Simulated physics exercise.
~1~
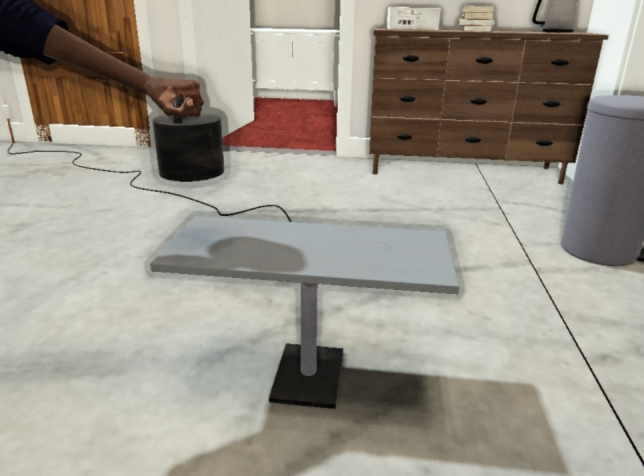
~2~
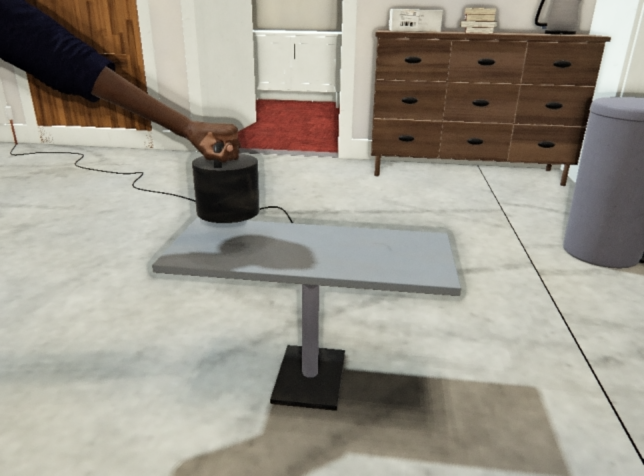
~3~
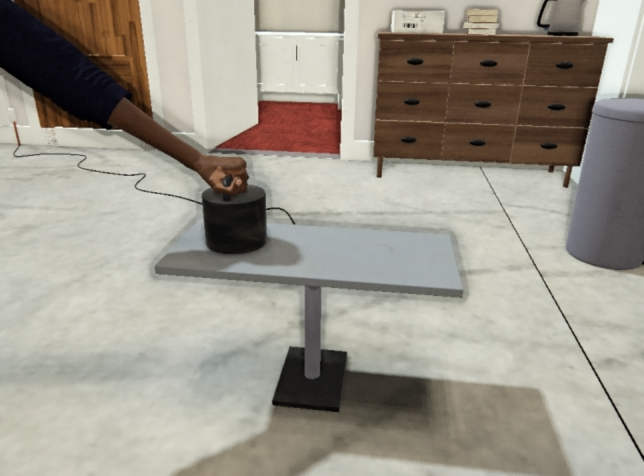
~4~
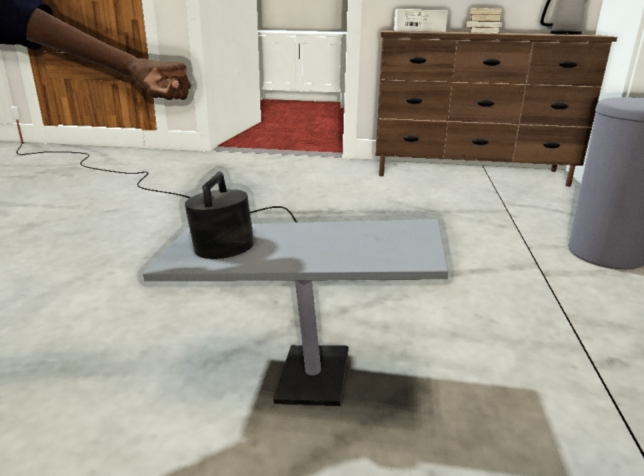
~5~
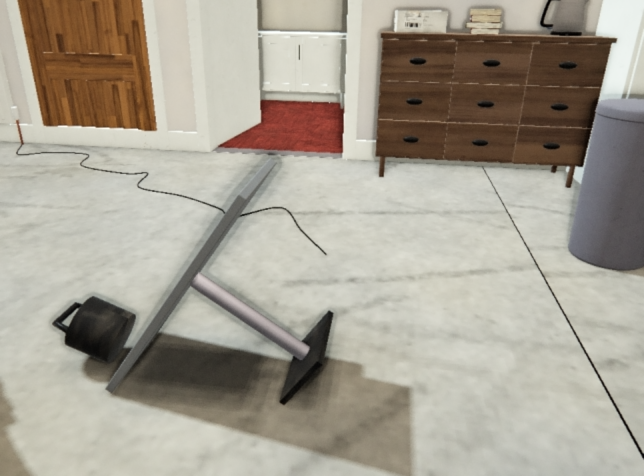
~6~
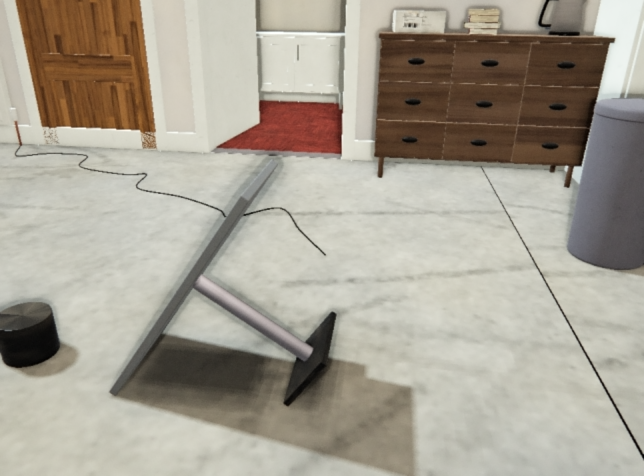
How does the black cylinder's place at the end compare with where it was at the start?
At the start the black cylinder was held by a hand near the upper left, beyond the upright grey stand. At the end it was on the floor at the far left, nearer the viewer and to the left of the tipped stand.
